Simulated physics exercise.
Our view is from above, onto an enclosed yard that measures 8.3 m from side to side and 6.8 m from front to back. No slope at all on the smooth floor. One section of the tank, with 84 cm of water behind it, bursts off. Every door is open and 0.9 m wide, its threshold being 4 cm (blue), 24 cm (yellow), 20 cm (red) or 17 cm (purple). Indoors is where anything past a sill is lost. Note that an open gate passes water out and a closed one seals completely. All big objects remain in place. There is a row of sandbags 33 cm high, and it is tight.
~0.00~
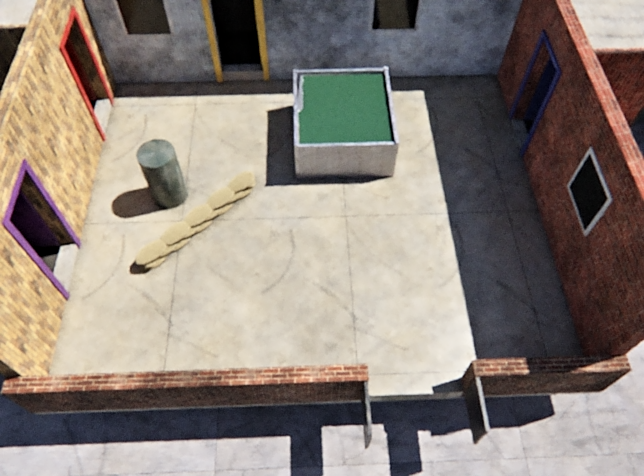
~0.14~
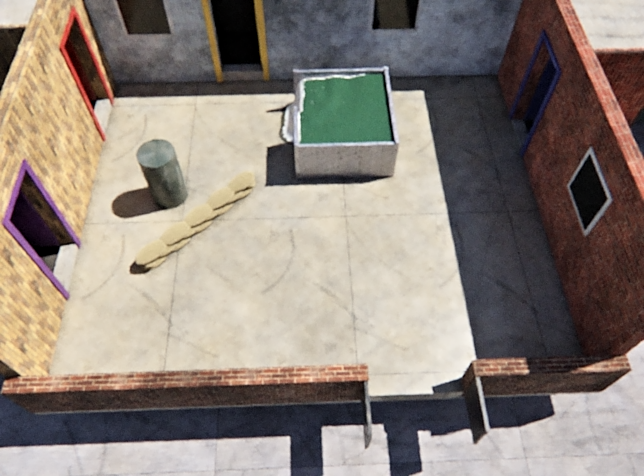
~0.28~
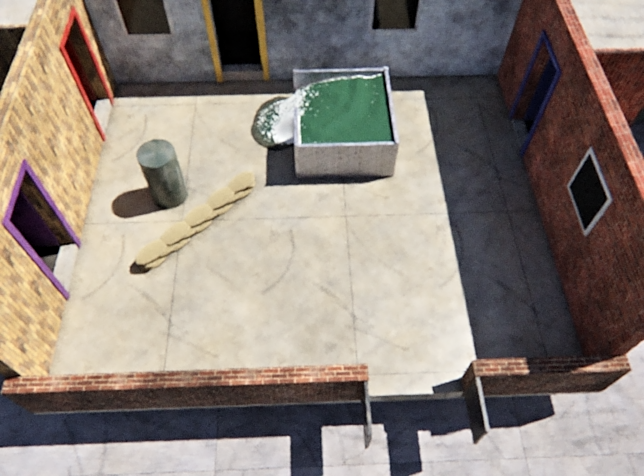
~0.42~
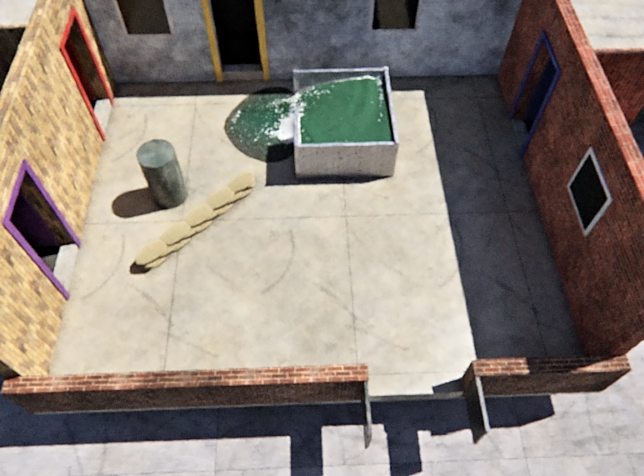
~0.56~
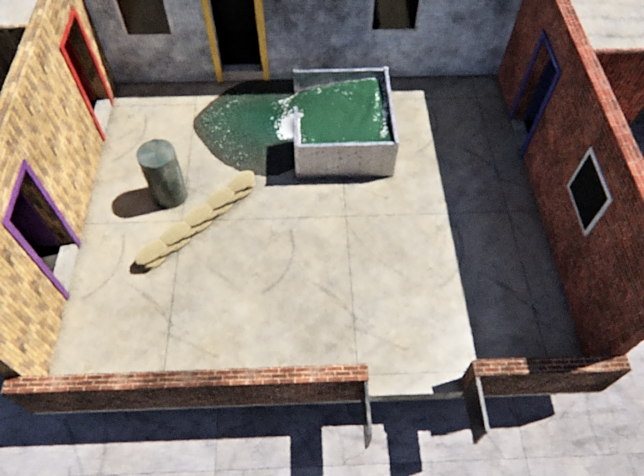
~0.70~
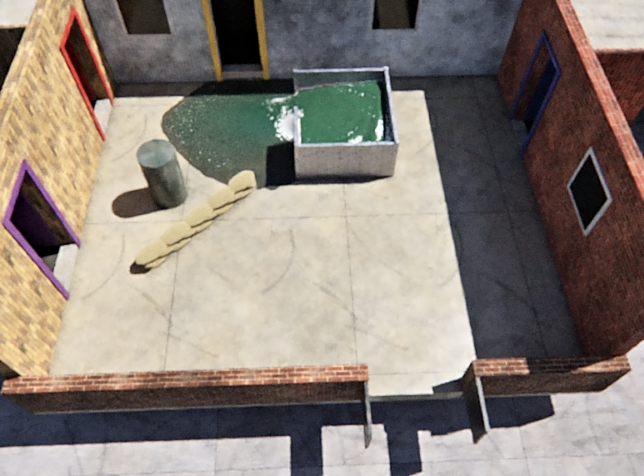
An enclosed yard with a smooth pale floor is seen from above, between a yellow brick wall on the left and a red brick wall on the right. A pale tank of green water stands near the grey back wall, with a grey cylinder and a slanting row of tan sandbags to its left. Water bursts from the tank's left side, foaming white, and spreads leftward in a widening green sheet towards the cylinder and sandbags, while the view stays still.
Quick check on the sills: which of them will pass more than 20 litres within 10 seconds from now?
At the end, the blue door will undershoot the limit, the yellow door will undershoot the limit, the red door will overshoot the limit, the purple door will undershoot the limit.
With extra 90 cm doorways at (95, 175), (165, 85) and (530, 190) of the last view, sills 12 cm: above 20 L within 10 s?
In sequence the answers are more than that, more than that and less than that.
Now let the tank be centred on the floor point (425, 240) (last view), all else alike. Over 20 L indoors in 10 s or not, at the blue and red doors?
Well, blue ends up inside the mark and red ends up inside the mark.
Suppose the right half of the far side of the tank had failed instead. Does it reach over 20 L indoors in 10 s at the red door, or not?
Red: Falls short.
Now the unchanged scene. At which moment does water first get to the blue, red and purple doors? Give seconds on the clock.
Arrival: Blue not within the 10 s, red 1.0 s, purple 2.2 s.
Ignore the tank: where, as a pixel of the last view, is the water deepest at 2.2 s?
In the final picture, near (115, 93).
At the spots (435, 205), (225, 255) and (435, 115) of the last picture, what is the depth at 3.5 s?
Around 0 cm, 0 cm and 0 cm, in the order given.
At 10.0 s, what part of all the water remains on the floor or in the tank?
About 96 per cent.
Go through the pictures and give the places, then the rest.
In the first picture, still water, 84 cm deep, in the tank at (343, 108).
In the second picture, the front is at (289, 107), 0.5 m from the gap at (298, 113); 0.2 m2 of floor is under water; 84 cm left at the back of the tank.
In the third picture, the front is at (257, 135), 0.9 m from the gap at (298, 114); 0.9 m2 of floor is under water; 84 cm left at the back of the tank.
In the fourth picture, the front is at (228, 125), 1.4 m from the gap at (298, 115); 2.1 m2 of floor is under water; 80 cm left at the back of the tank.
In the fifth picture, water pours out at (298, 114) and has run 2.1 m, to (199, 117); typically 6 cm deep outside, 72 cm at the tank's back.
In the sixth picture, water pours out at (298, 114) and has run 2.7 m, to (168, 116); typically 5 cm deep outside, 71 cm at the tank's back.
After 1.4 s water covers 20 % of the floor and is deepest (48 cm) near (117, 87); blue door not reached, yellow door 25 cm at the sill, 0 L in, red door 27 cm at the sill, 0 L in, purple door not reached.
After 2.2 s water covers 25 % of the floor and is deepest (47 cm) near (115, 93); blue door not reached, yellow door 20 cm at the sill, 5 L in, red door 36 cm at the sill, 24 L in, purple door not reached.
After 3.5 s water covers 30 % of the floor and is deepest (29 cm) near (161, 184); blue door not reached, yellow door 15 cm at the sill, 5 L in, red door 25 cm at the sill, 75 L in, purple door 6 cm at the sill, 0 L in.
After 6.0 s water covers 40 % of the floor and is deepest (23 cm) near (46, 391); blue door not reached, yellow door 11 cm at the sill, 5 L in, red door 16 cm at the sill, 91 L in, purple door 8 cm at the sill, 0 L in.
After 10.0 s water covers 80 % of the floor and is deepest (12 cm) near (46, 391); blue door not reached, yellow door 9 cm at the sill, 5 L in, red door 10 cm at the sill, 91 L in, purple door 8 cm at the sill, 0 L in.
